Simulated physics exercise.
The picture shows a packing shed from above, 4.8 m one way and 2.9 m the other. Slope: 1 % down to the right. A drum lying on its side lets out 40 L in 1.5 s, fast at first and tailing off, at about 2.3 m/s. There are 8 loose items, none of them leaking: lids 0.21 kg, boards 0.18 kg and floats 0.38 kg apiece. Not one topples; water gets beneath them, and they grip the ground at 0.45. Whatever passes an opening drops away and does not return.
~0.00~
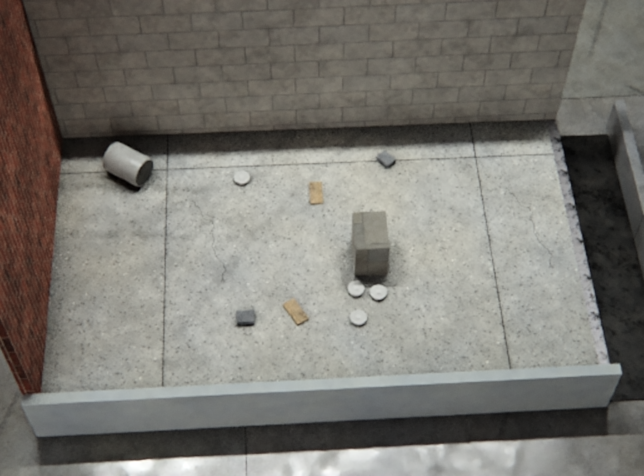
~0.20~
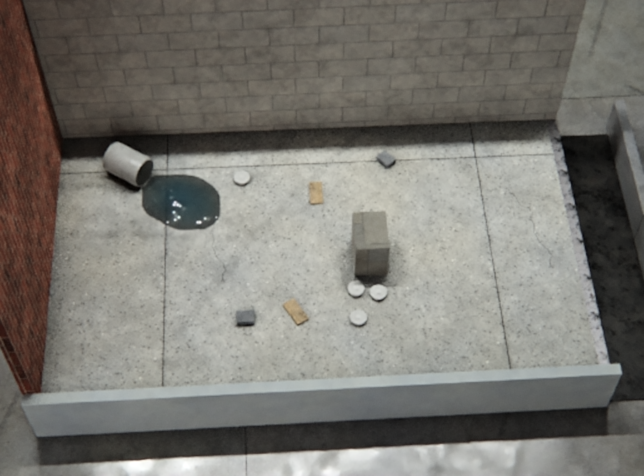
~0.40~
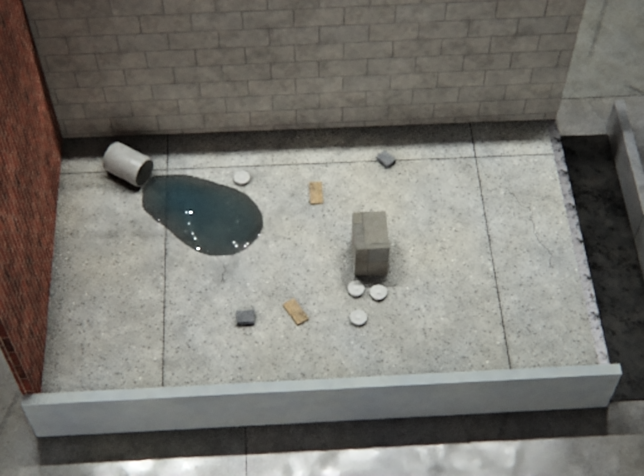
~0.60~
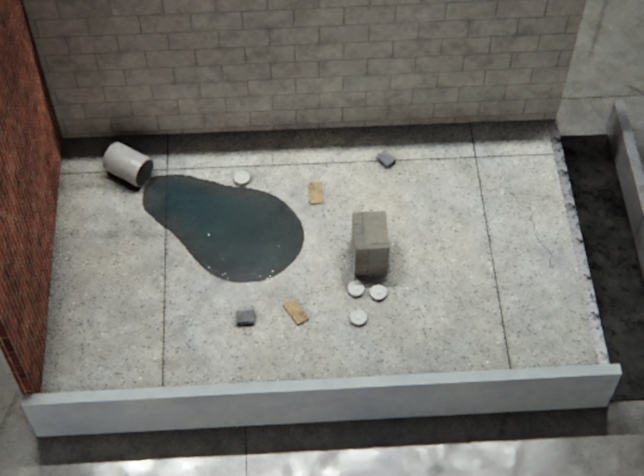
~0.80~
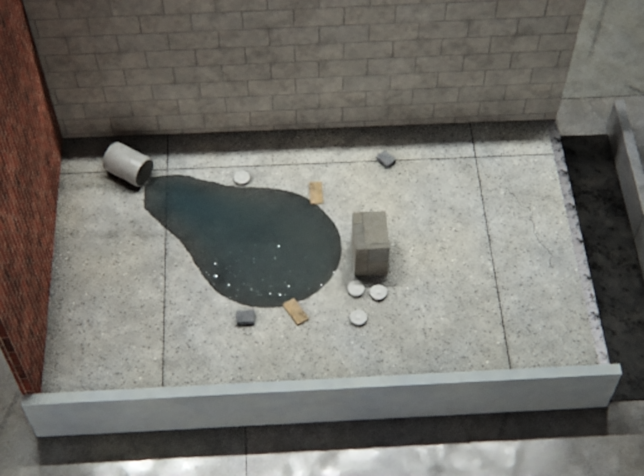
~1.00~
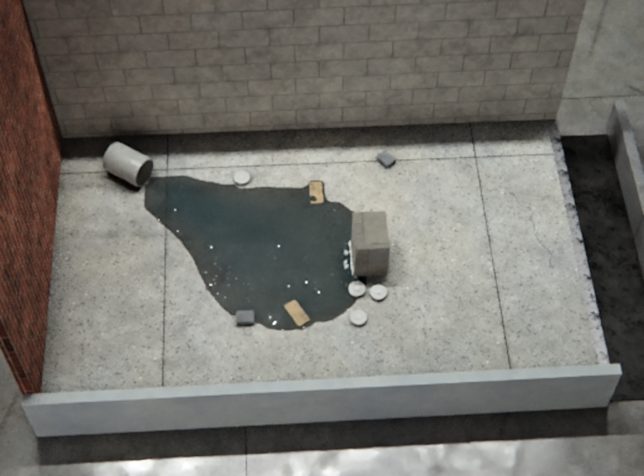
In the video, dark water pours from a grey drum lying on its side and spreads across the pale floor toward the right and front, reaching a concrete block and surrounding small boards, while the scattered items barely move.
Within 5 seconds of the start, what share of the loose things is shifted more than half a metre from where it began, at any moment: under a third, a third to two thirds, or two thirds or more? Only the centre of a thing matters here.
My guess is the middle band.
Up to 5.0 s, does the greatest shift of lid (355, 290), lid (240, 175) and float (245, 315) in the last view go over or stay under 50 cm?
Going one by one: Goes farther, stays closer, stays closer.
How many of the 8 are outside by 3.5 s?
The number is 0.
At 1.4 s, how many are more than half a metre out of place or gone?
0.
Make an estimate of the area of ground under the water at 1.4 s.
Around 2.5 m2 of it.
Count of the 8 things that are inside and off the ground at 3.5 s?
At that moment it comes to 1.
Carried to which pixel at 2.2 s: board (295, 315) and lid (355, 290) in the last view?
They end up about (375, 374) and (459, 338) in the last view.
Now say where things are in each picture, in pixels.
In the first frame, a board at (296, 311), on the bottom; a lid at (356, 288) rests on the ground; 0.0 m2 under water; 0 of 8 have shifted.
In the second frame, a board at (296, 311), on the bottom; a lid at (356, 288), on the bottom; 0.3 m2 under water; 0 of 8 have shifted.
In the third frame, a board at (296, 311) rests on the ground; a lid at (356, 288) rests on the ground; 0.7 m2 under water; 0 of 8 have shifted.
In the fourth frame, a board at (296, 311) rests on the ground; a lid at (356, 288) rests on the ground; water covers 1.1 m2; 0 of 8 have shifted.
In the fifth frame, a board at (296, 311) rests on the ground; a lid at (356, 288) rests on the ground; water covers 1.7 m2; 0 of 8 have shifted.
In the sixth frame, a board at (297, 313), on the bottom; a lid at (357, 289), on the bottom; water covers 2.1 m2; 0 of 8 have shifted.
After 1.4 s 0 of 8 are over 50 cm from their spots; 2 afloat.
After 2.2 s 3 of 8 are over 50 cm from their spots; 2 afloat.
After 3.5 s 3 of 8 are over 50 cm from their spots; 1 afloat.
After 5.0 s 3 of 8 are over 50 cm from their spots, and 3 have been at some point; 1 afloat.
